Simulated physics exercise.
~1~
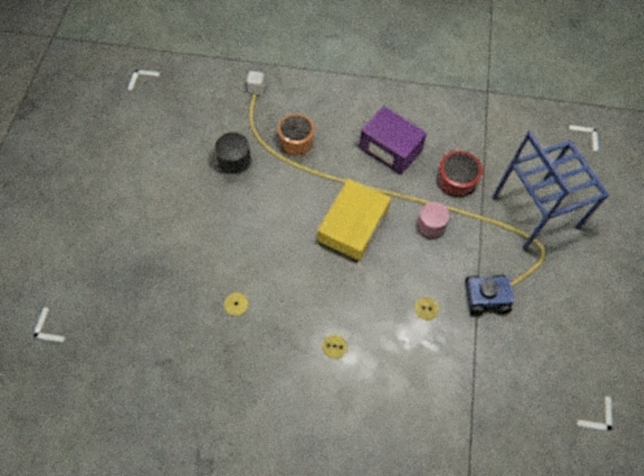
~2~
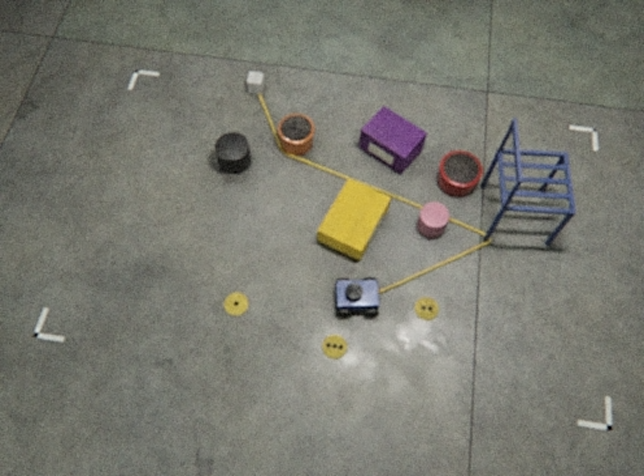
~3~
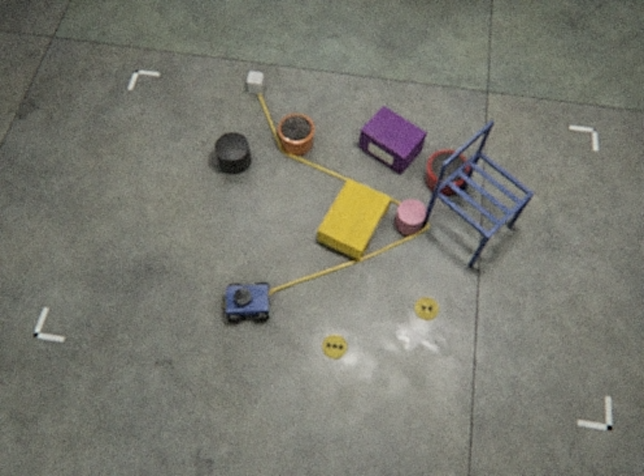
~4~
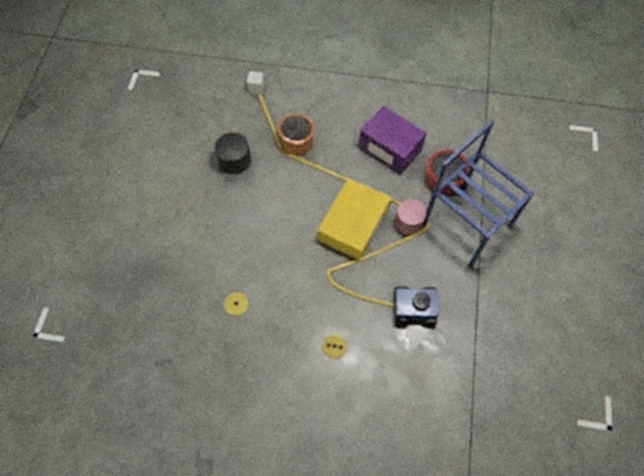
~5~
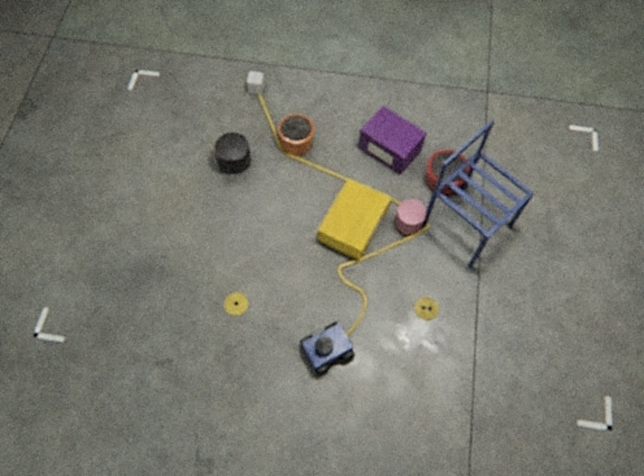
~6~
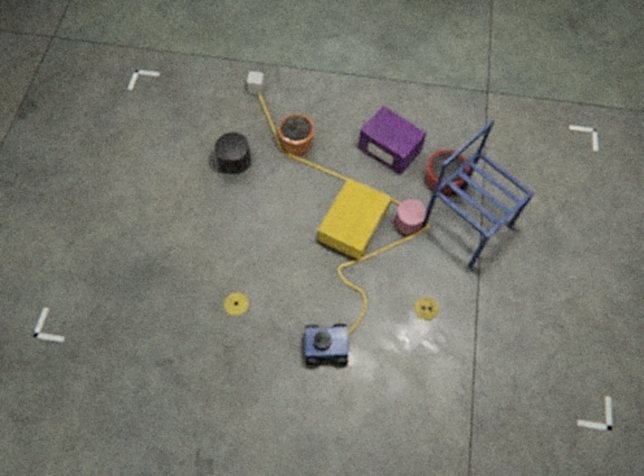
Small blue cart trailing a yellow cord drives left, its line dragging a blue chair and pink tub, then doubles back and stops.
